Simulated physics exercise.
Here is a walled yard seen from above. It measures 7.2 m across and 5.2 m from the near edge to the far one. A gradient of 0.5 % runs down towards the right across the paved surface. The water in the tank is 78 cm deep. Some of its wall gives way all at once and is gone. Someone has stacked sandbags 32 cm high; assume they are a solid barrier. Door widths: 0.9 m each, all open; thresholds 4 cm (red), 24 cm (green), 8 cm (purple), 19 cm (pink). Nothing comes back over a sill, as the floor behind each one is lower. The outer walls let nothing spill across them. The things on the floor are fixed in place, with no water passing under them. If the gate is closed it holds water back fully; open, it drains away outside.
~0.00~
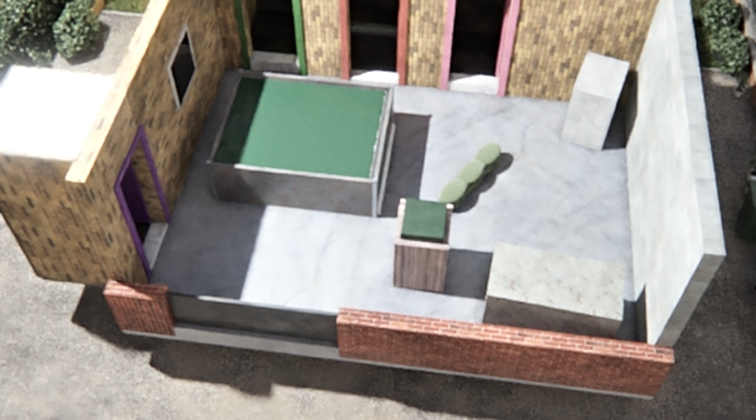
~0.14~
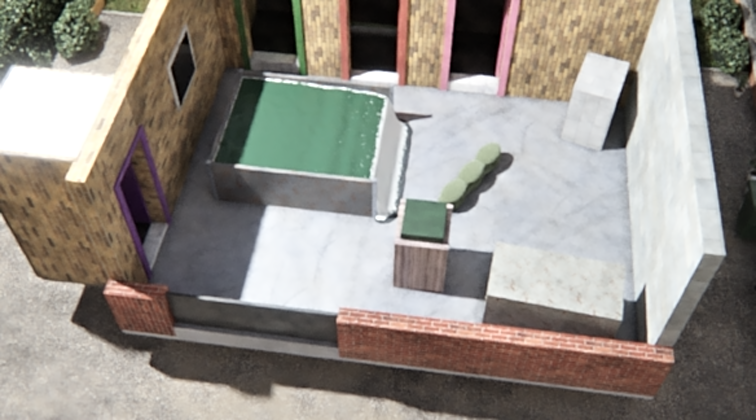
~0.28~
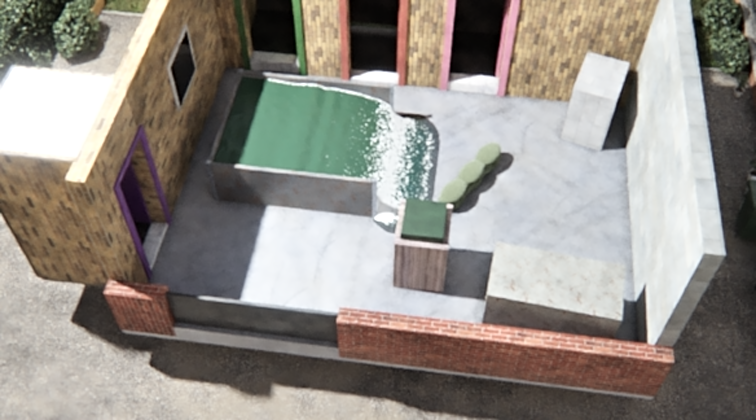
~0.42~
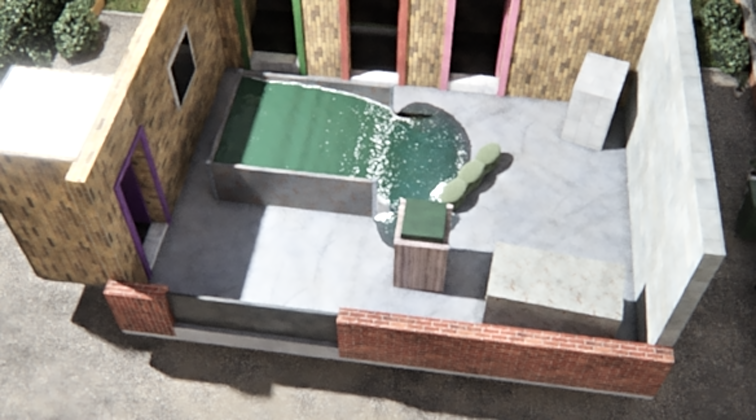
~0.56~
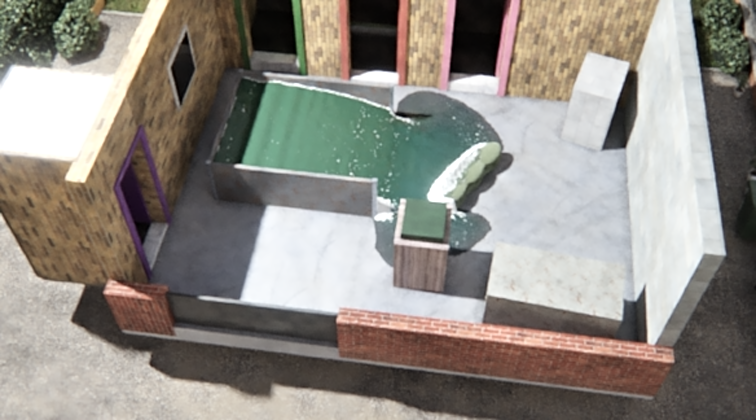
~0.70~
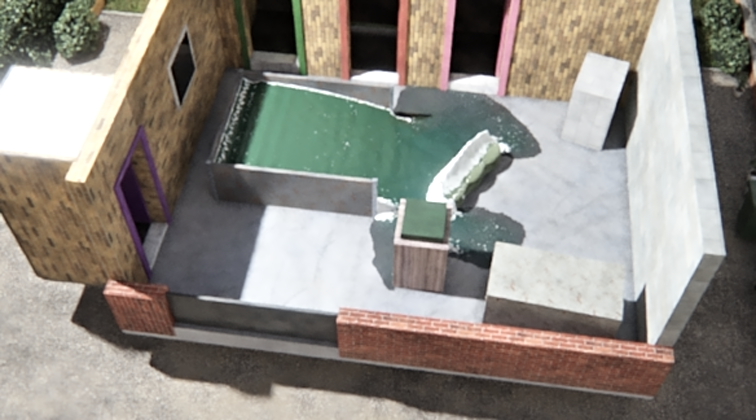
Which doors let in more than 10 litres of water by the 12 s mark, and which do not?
By then, the red door lets in more than that, the green door does not, the purple door lets in more than that, the pink door lets in more than that.
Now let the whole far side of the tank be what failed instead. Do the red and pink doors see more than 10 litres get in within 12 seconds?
Door red goes beyond, door pink stays within.
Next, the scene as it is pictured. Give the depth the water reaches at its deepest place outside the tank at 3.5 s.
Some 45 cm deep.
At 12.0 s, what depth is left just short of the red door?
About 9.0 cm.
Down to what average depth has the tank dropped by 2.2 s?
I'd put the mean depth near 28 centimetres.
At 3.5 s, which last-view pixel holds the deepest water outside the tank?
You'll find it around (599, 290).
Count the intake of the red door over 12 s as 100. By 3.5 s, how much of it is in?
I'd say close to 0 percent.
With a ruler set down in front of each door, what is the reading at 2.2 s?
In centimetres, the red door has 1, the green door 0, the purple door 0 and the pink door 36.
After 1.4 s water covers 40 % of the floor and is deepest (66 cm) near (563, 107); red door not reached, green door not reached, purple door not reached, pink door 18 cm at the sill, 0 L in.
After 2.2 s water covers 55 % of the floor and is deepest (56 cm) near (563, 114); red door not reached, green door not reached, purple door not reached, pink door 36 cm at the sill, 54 L in.
After 3.5 s water covers 75 % of the floor and is deepest (45 cm) near (599, 290); red door 4 cm at the sill, 0 L in, green door not reached, purple door not reached, pink door 33 cm at the sill, 205 L in.
After 7.0 s water covers 95 % of the floor and is deepest (24 cm) near (177, 202); red door 7 cm at the sill, 13 L in, green door 11 cm at the sill, 0 L in, purple door 14 cm at the sill, 1 L in, pink door 13 cm at the sill, 248 L in.
After 12.0 s water covers 95 % of the floor and is deepest (21 cm) near (359, 335); red door 9 cm at the sill, 63 L in, green door 11 cm at the sill, 0 L in, purple door 10 cm at the sill, 54 L in, pink door 10 cm at the sill, 248 L in.
